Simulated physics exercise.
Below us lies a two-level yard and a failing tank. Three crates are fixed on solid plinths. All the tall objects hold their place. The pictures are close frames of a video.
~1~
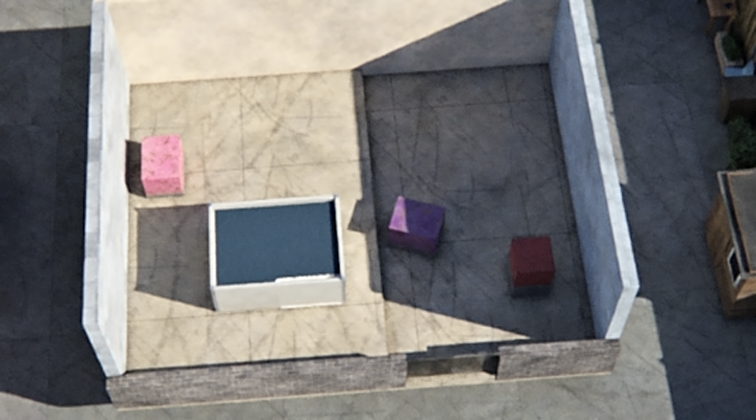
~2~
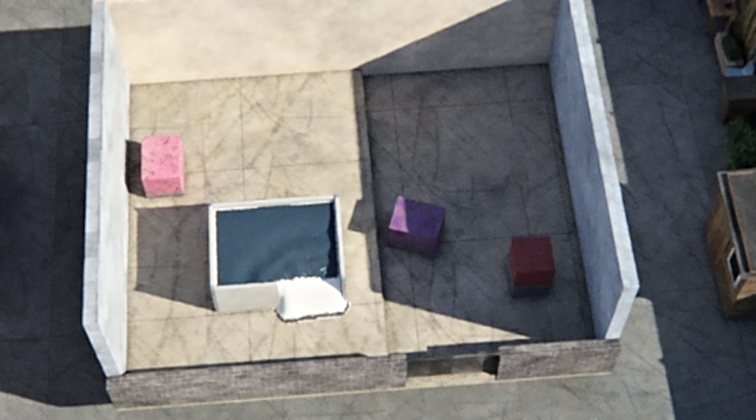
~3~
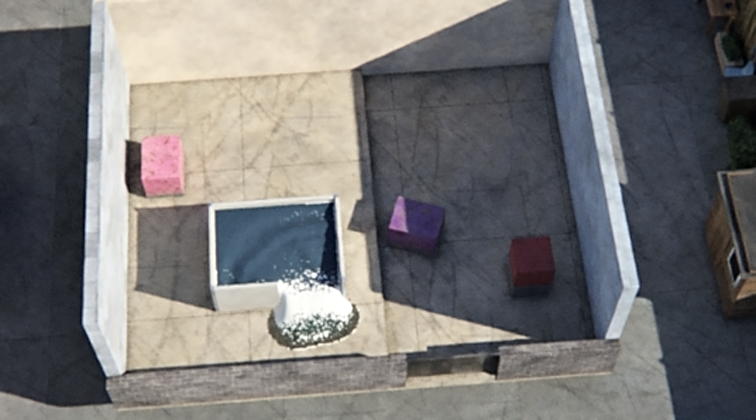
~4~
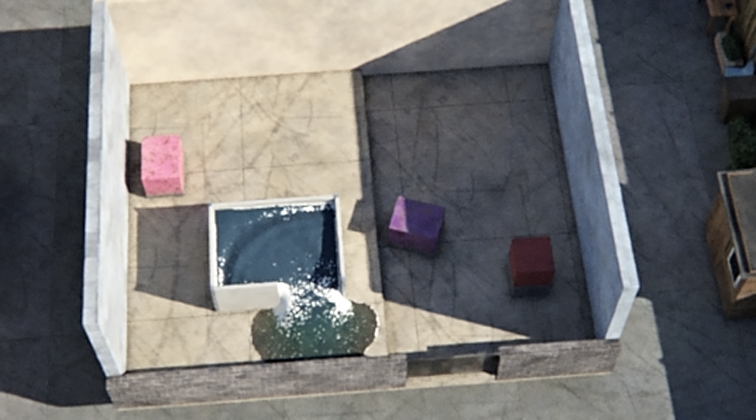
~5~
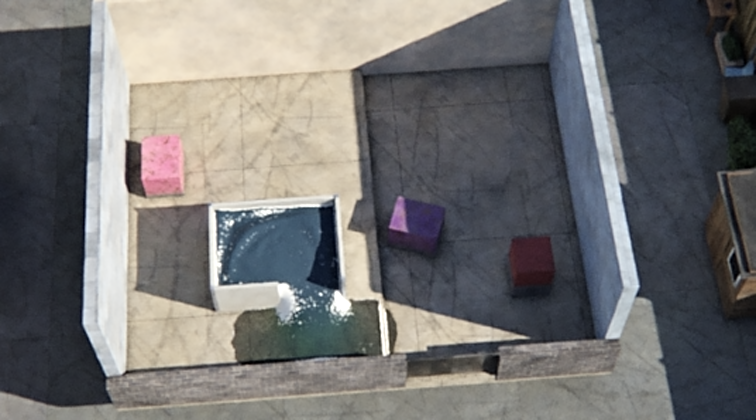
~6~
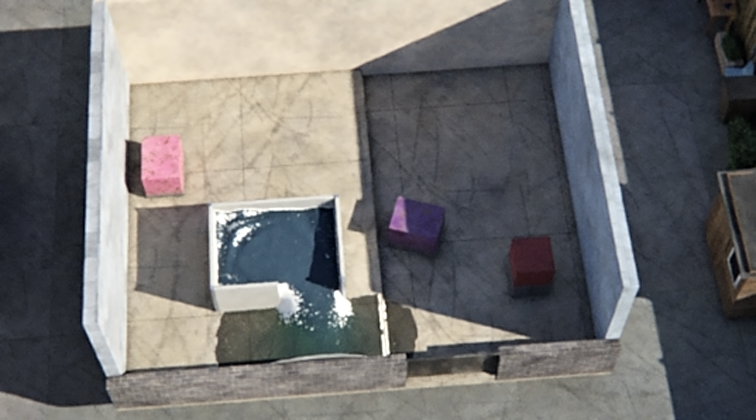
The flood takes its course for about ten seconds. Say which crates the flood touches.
In the end: The red crate keeps dry; the purple crate keeps dry; the pink crate is soaked.
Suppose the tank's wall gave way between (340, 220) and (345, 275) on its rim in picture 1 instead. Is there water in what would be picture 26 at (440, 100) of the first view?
Answer: Wet.
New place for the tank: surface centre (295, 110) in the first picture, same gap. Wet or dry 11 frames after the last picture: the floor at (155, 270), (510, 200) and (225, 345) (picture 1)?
As listed: Clear, under water, under water.
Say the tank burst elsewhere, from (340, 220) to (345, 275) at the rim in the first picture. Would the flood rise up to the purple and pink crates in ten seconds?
My reading: Purple takes water; pink escapes it.
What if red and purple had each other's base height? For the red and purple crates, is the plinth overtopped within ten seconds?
One by one: Red takes water, purple stays dry.
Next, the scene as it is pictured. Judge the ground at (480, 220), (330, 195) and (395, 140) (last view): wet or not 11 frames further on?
One after the other: Dry, not flooded, free of water.
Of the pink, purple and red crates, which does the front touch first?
First comes the red-painted one.
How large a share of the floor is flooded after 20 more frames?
Near 45 in a hundred.
A moment on, water covers 15 % of the floor; the red crate not reached, the purple crate not reached, the pink crate not reached.
Next, water covers 25 % of the floor; the red crate water round its plinth, the purple crate not reached, the pink crate not reached.
Then, water covers 45 % of the floor; the red crate water round its plinth, the purple crate water round its plinth, the pink crate water round its plinth.
Later, water covers 85 % of the floor; the red crate water round its plinth, the purple crate water round its plinth, the pink crate water round its plinth.
In the end, water covers 95 % of the floor; the red crate stayed above the water, the purple crate stayed above the water, the pink crate was topped.
